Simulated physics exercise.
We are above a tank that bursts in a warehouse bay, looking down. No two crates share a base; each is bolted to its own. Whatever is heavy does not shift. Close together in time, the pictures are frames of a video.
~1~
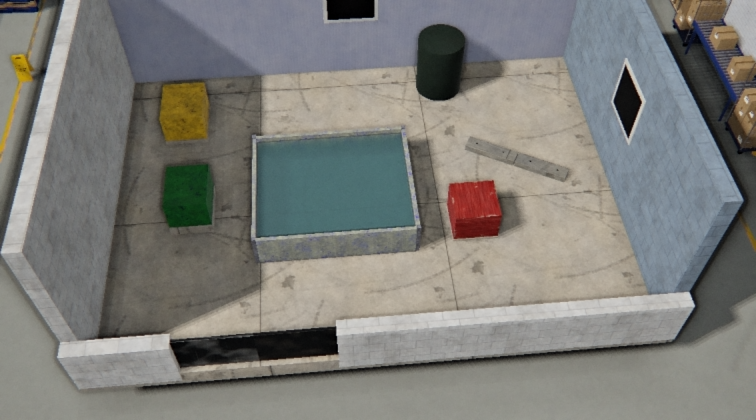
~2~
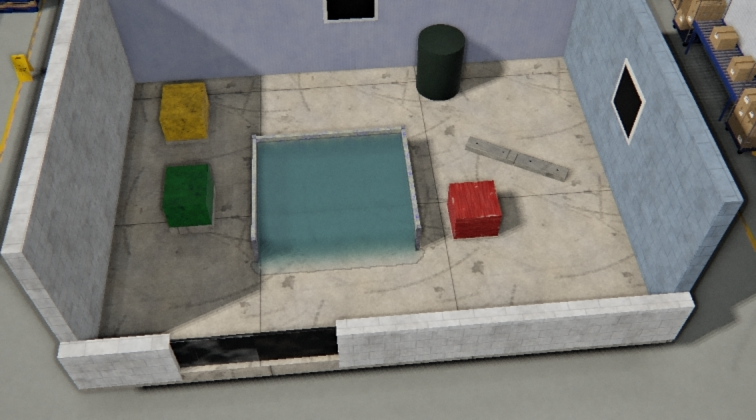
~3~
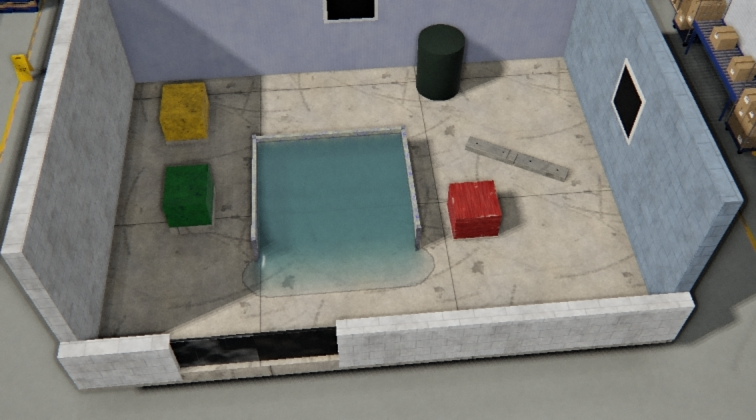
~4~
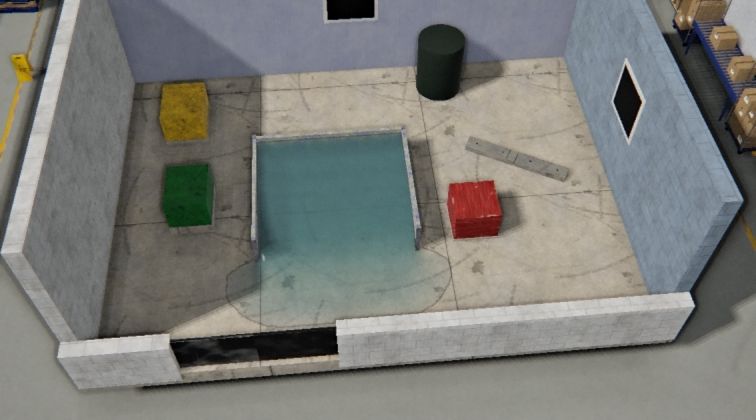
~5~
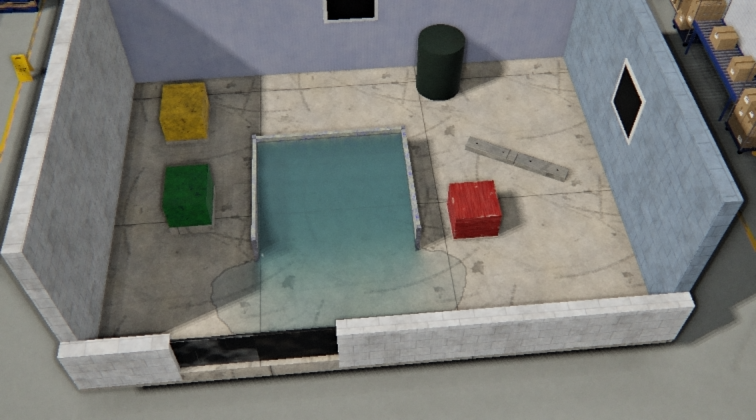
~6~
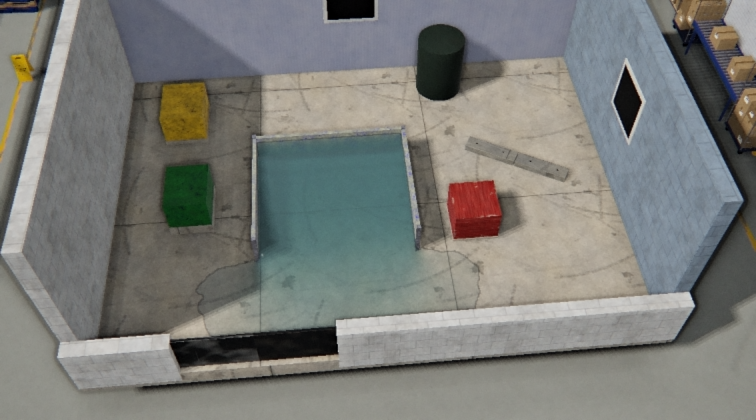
Water pouring from the opened front of a tank, spreading across the warehouse floor toward the low front wall, past still crates.
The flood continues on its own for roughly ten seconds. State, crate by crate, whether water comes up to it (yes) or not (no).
My prediction: The green crate ends up clear of the water; the yellow crate ends up with water on it; the red crate ends up with water on it.
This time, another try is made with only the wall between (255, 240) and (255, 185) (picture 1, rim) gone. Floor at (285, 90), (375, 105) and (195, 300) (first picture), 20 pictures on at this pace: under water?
The first comes out soaked, the second untouched, the third soaked.
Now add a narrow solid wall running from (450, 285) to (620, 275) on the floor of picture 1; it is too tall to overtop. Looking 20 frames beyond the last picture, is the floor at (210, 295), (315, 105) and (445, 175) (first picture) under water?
As listed: Under water, clear, free of water.
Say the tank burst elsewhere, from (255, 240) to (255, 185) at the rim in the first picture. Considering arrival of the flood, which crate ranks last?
It's the red one.
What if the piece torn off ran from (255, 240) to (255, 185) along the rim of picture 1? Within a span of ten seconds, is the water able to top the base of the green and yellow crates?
Note: Green one is overtopped; yellow one is overtopped.
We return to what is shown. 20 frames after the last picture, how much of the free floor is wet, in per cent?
Roughly 45 percent.
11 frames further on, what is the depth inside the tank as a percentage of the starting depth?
About 38 per cent.
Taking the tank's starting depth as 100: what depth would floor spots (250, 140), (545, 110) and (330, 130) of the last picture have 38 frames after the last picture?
The depth comes out near 4, 8 and 2 per cent.
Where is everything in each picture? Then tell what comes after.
The first picture shows the tank at (333, 184) is whole and still.
In the second picture, the front is at (257, 267), out from the gap at (338, 248).
In the third picture, water pours out at (338, 249) and has run to (250, 280).
In the fourth picture, water pours out at (338, 249) and has run to (238, 301).
In the fifth picture, the front is at a hidden place, out from the gap at (338, 249).
In the sixth picture, the front is at a hidden place, out from the gap at (338, 249).
A moment on, water covers 15 % of the floor; the green crate not reached, the yellow crate not reached, the red crate not reached.
Next, water covers 25 % of the floor; the green crate not reached, the yellow crate not reached, the red crate not reached.
Then, water covers 45 % of the floor; the green crate water round its plinth, the yellow crate not reached, the red crate water round its plinth.
Later, water covers 75 % of the floor; the green crate water round its plinth, the yellow crate water round its plinth, the red crate water round its plinth.
In the end, water covers 100 % of the floor; the green crate stayed above the water, the yellow crate was topped, the red crate was topped.
